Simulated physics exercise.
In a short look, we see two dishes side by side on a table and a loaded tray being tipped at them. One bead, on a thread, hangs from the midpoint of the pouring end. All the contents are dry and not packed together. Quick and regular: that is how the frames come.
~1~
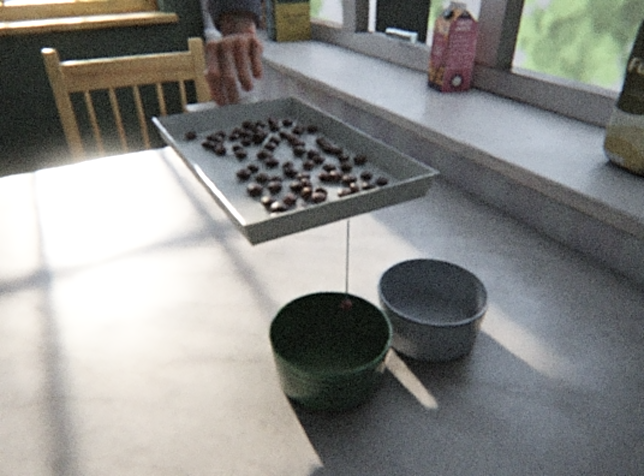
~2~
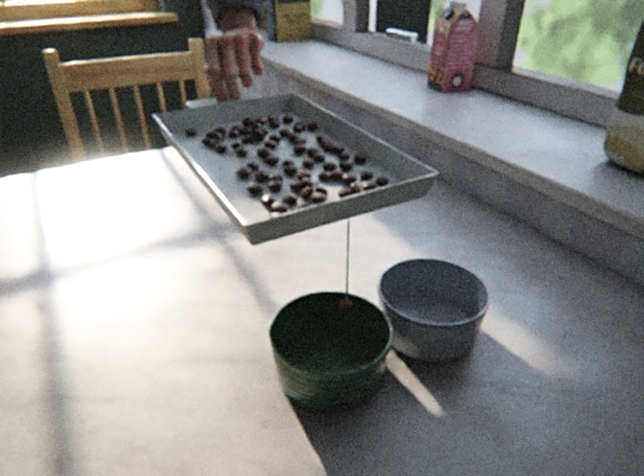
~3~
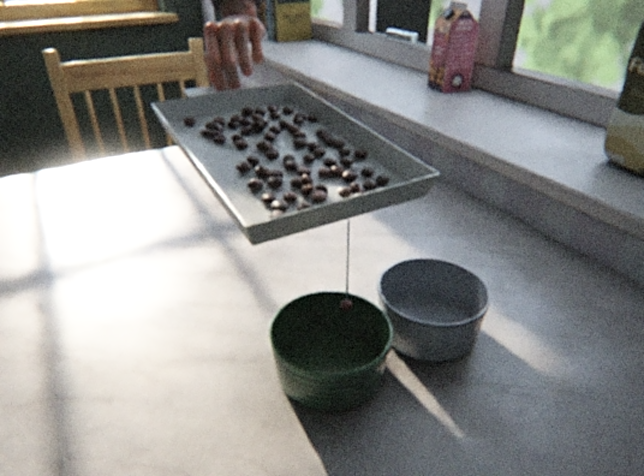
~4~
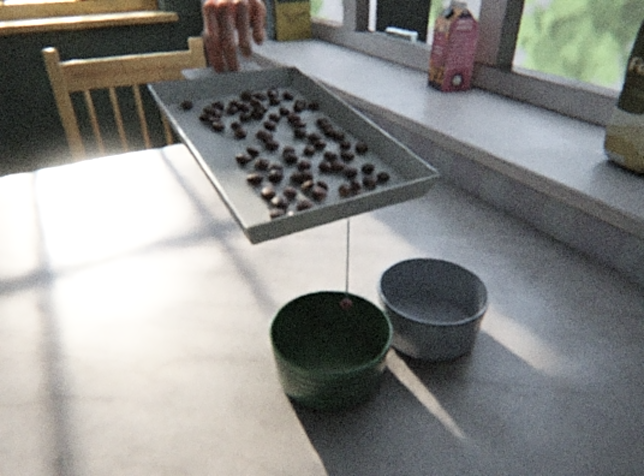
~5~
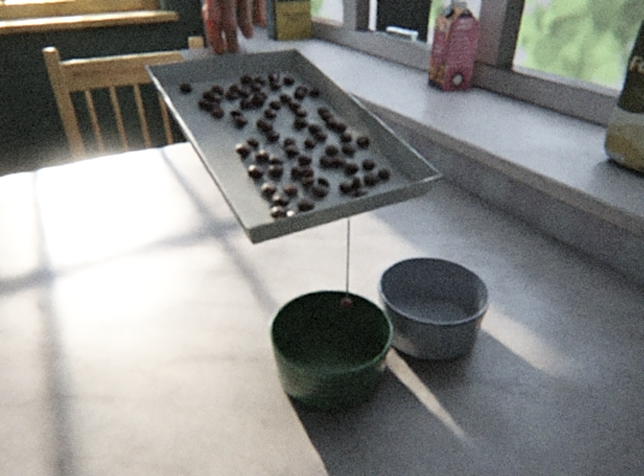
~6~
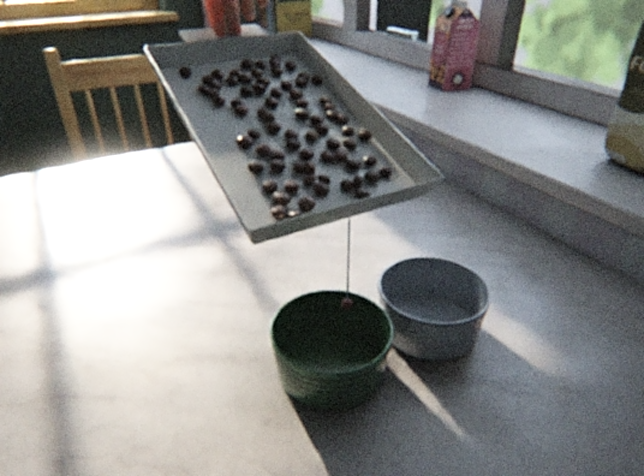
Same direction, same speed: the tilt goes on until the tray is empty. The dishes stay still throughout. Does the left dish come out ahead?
Yes - I'd say most of it lands in the left one, honestly.
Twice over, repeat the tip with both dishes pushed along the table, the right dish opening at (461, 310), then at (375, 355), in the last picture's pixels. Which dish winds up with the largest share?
Try 1 - the dish at left; try 2 - the dish at right.
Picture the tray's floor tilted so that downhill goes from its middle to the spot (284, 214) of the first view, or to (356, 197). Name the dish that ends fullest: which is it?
First case: The dish at left. Second case: The dish at right.
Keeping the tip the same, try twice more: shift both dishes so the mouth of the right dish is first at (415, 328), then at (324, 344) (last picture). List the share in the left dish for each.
In order, 30 % and 0 %.
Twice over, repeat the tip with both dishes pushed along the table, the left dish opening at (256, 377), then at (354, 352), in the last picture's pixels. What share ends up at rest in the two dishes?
Around 70 percent the first time, around 80 percent the second.
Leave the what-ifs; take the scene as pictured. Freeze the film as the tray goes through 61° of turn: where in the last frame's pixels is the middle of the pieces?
Somewhere about pixel (350, 188).
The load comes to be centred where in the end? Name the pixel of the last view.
The centre settles at about (373, 389).
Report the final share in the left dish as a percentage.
About 40 in every hundred pieces.
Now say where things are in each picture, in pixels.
In the first picture, corners of the pouring end near (250, 218) and (427, 172), level; middle of the load near (272, 162), flat chocolate drops; left dish near (363, 386); right dish near (468, 337); bead on its thread near (346, 306).
In the second picture, corners of the pouring end near (250, 219) and (428, 172), level; middle of the load near (272, 160).
In the third picture, corners of the pouring end near (251, 219) and (429, 172), tipped barely, level across its low end; middle of the load near (272, 154).
In the fourth picture, corners of the pouring end near (252, 220) and (430, 172), tipped a little, level across its low end; middle of the load near (272, 145).
In the fifth picture, corners of the pouring end near (253, 221) and (432, 173), tipped a little, level across its low end; middle of the load near (273, 136).
In the sixth picture, corners of the pouring end near (255, 222) and (434, 174), tipped clearly, level across its low end; middle of the load near (274, 127); left dish near (364, 385); right dish near (469, 336).
Shortly afterwards, tray tipped steeply; the whole lot on the tray.
Next, tray tipped past a quarter turn; near half on the tray; a little in the left dish; only a few in the right dish; near a quarter outside both; a little in the air.
Some moments later, tray tipped past a quarter turn; near a third in the left dish; a little in the right dish; near two thirds outside both.
In the end, tray tipped past a quarter turn; near a third in the left dish; a little in the right dish; near two thirds outside both.
